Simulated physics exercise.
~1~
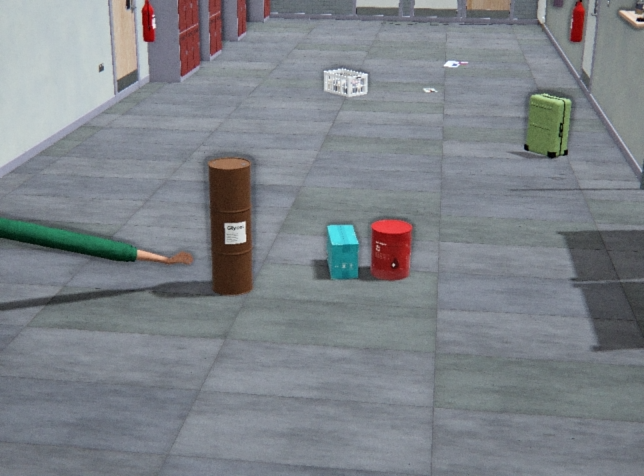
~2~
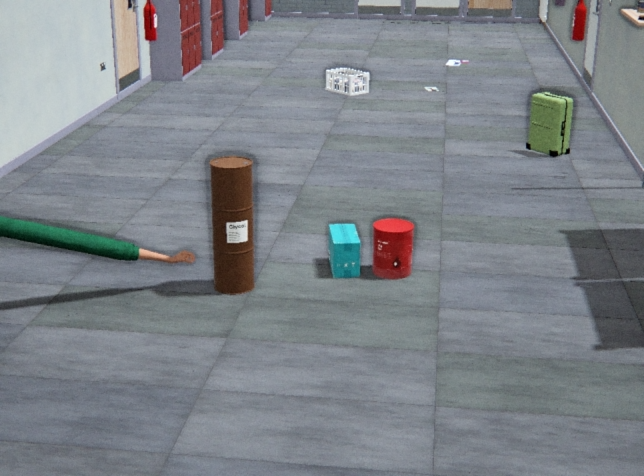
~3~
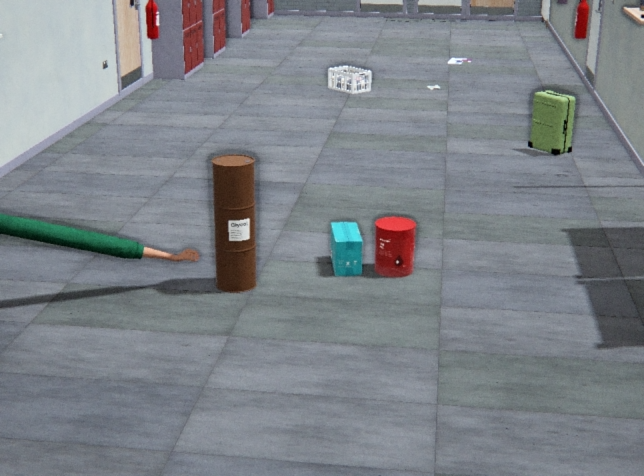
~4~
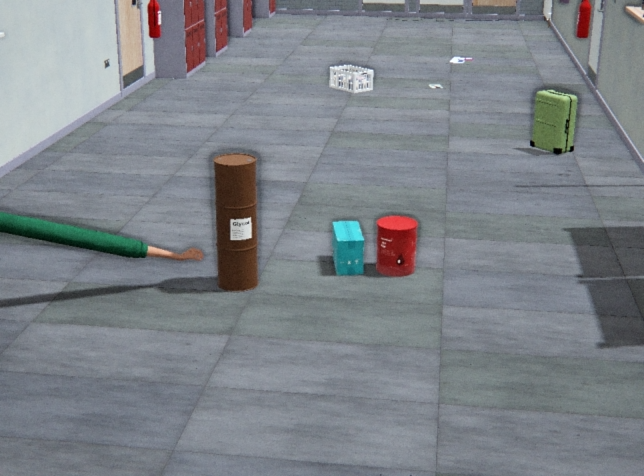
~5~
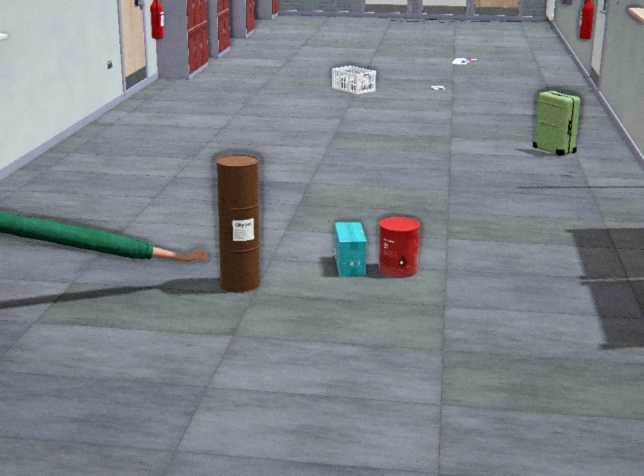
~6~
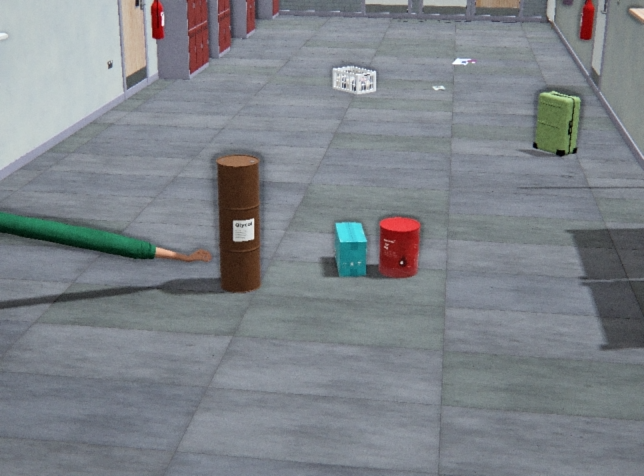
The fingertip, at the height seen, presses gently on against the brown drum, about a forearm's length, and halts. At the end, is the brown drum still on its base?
Most likely it stays balanced.
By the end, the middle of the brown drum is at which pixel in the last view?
Near (291, 227).
Then, 0.60 s later than the last frame, brown drum moved a little near (248, 224).
Then, 1.20 s later than the last frame, brown drum moved about its own width near (267, 225).
Then, 1.70 s later than the last frame, brown drum moved about its own width near (283, 226).
When it is over, moved from the start, brown drum. End places, in pixels of the last picture, brown drum near (291, 227).
